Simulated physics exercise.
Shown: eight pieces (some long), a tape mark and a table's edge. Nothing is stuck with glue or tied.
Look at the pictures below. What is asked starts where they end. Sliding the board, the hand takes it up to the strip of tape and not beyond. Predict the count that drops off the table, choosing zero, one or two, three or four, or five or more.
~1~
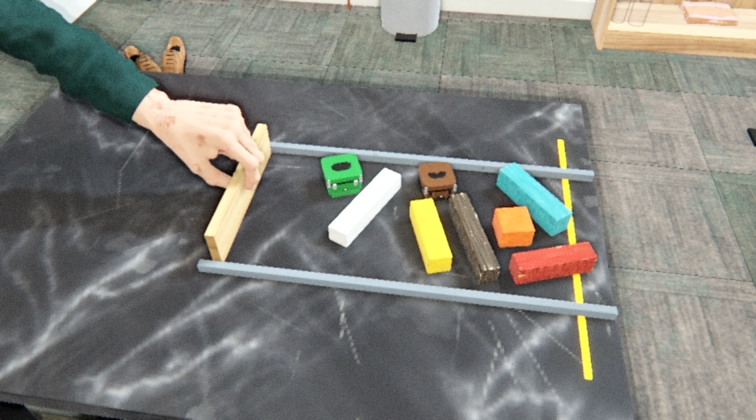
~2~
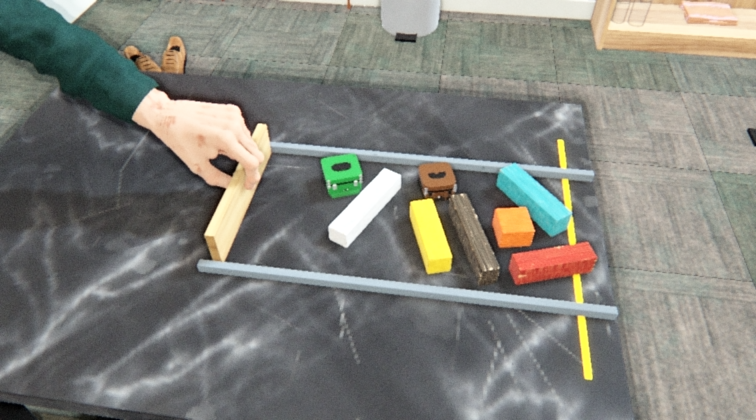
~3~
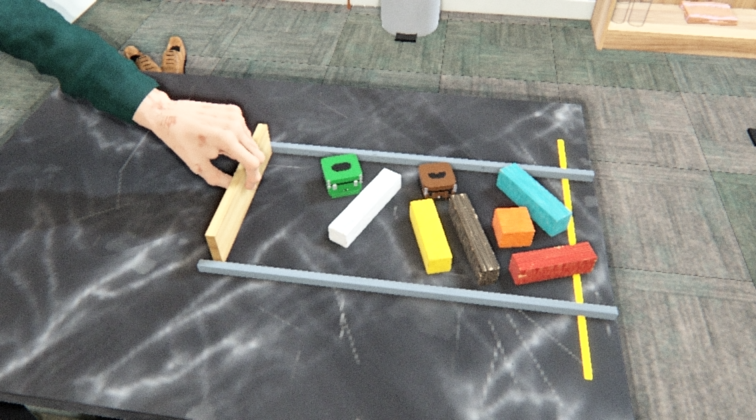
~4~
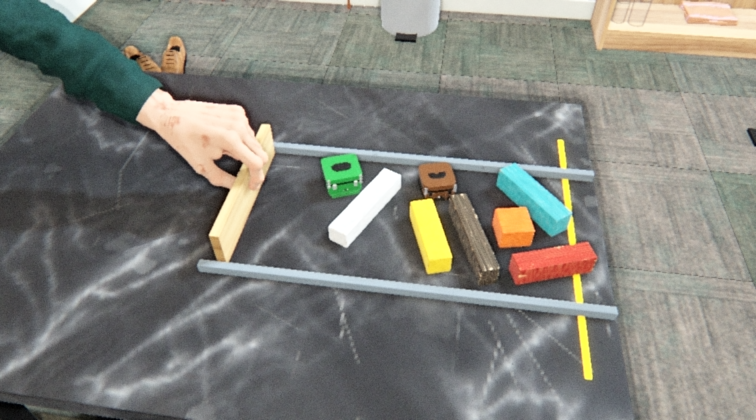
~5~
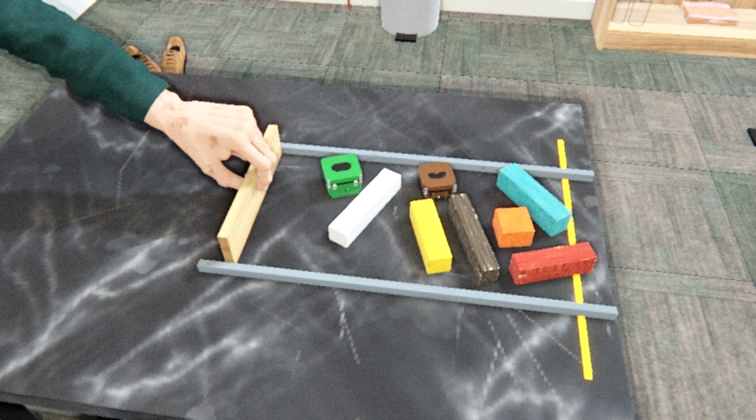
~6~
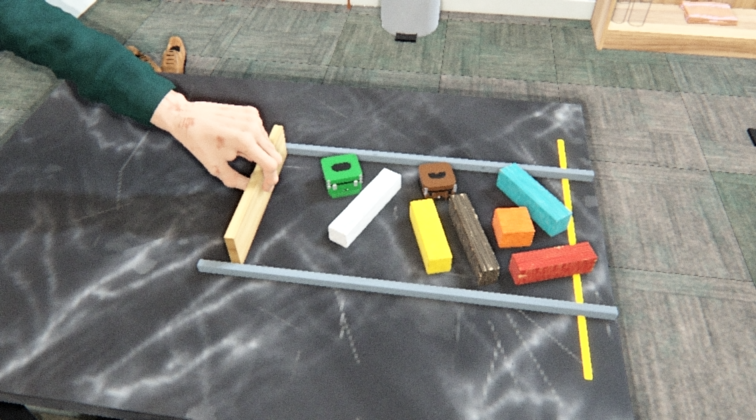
Turns out five or more get pushed past the edge and drop.
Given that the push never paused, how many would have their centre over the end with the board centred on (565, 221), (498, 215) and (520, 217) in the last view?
First 5, next 0, last 3.
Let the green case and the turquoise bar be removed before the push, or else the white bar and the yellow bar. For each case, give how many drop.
That makes 5 fallen, then 4 fallen in the other try.
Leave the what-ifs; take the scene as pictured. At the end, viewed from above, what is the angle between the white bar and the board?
Somewhere near 25 degrees, I'd say.
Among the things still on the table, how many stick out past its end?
I count 2 overhanging.
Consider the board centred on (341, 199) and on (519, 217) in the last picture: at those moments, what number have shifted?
That makes 2 at the first spot and 8 at the second.
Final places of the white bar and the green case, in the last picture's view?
Around (607, 235) and around (588, 195).
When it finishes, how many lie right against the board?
Count: 2.
A little later, none off yet; red bar at rest near (552, 263); turquoise bar at rest near (532, 199); orange block at rest near (513, 227).
When it is over, the number that fall off is five or more; down, yellow bar, brown case, black bar, orange block, turquoise bar and red bar.
